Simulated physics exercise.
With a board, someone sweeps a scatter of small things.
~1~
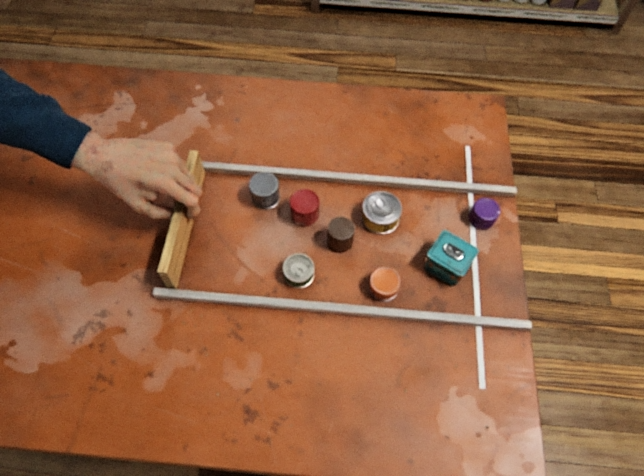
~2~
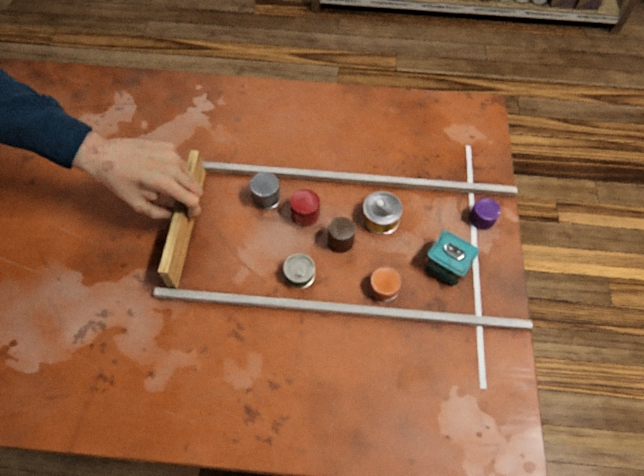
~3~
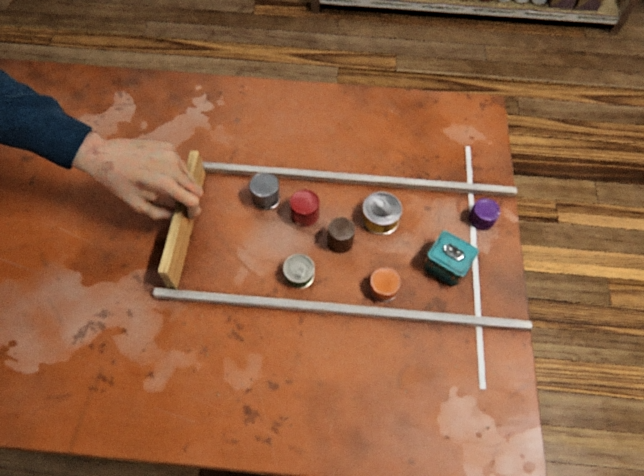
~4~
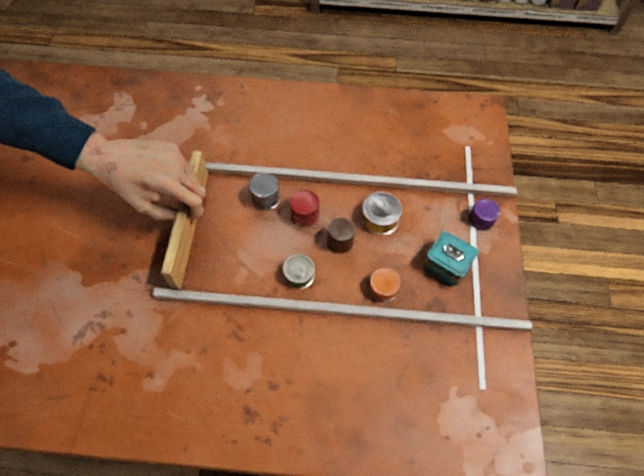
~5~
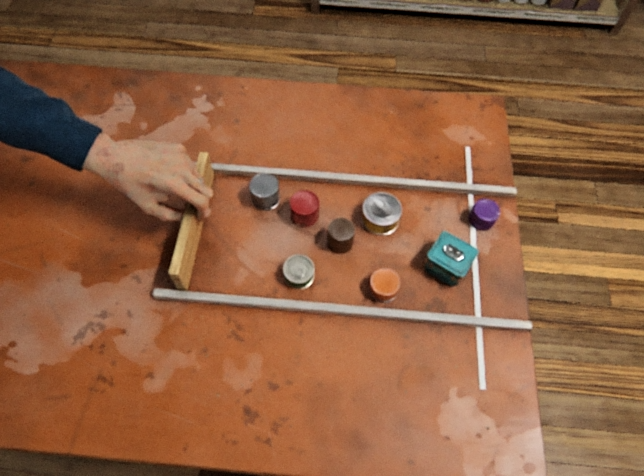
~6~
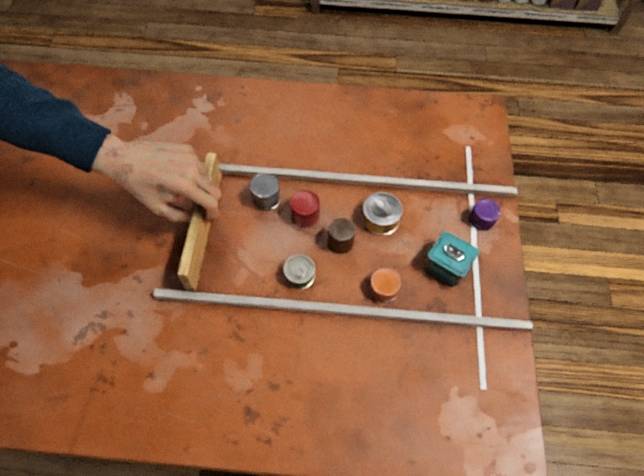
A hand in a dark blue sleeve, reaching from the left, holds a wooden board upright on a worn reddish-brown tabletop, seen from above at an angle. Between two pale rails sit grey, red, brown, silver and orange round containers, with a turquoise case and a purple lid by a white strip at right. The board barely moves, then slides slightly right without touching them, the camera still.
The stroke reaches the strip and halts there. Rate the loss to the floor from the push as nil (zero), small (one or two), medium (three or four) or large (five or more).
The loss is small.
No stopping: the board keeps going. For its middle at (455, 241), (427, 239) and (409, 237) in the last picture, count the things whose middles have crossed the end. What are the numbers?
In that order 1, 0 and 0.
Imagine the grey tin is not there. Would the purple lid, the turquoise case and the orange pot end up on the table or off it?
Purple lid: Down; turquoise case: Still up; orange pot: Still up.
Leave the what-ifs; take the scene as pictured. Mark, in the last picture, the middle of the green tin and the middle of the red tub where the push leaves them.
Going in order: First (494, 287), then (491, 230).
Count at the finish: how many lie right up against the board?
Well, it touches 4.
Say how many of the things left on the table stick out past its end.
The count would be 3.
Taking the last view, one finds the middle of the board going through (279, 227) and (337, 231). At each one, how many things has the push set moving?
The number moved is 2 and then 5.
Soon after, none off yet; purple lid at rest near (485, 215); turquoise case at rest near (451, 259); orange pot at rest near (385, 285).
Then, none off yet; purple lid at rest near (485, 215); turquoise case at rest near (451, 259); orange pot moved well along near (435, 295).
At rest, the number that fall off is one or two; fallen, purple lid.
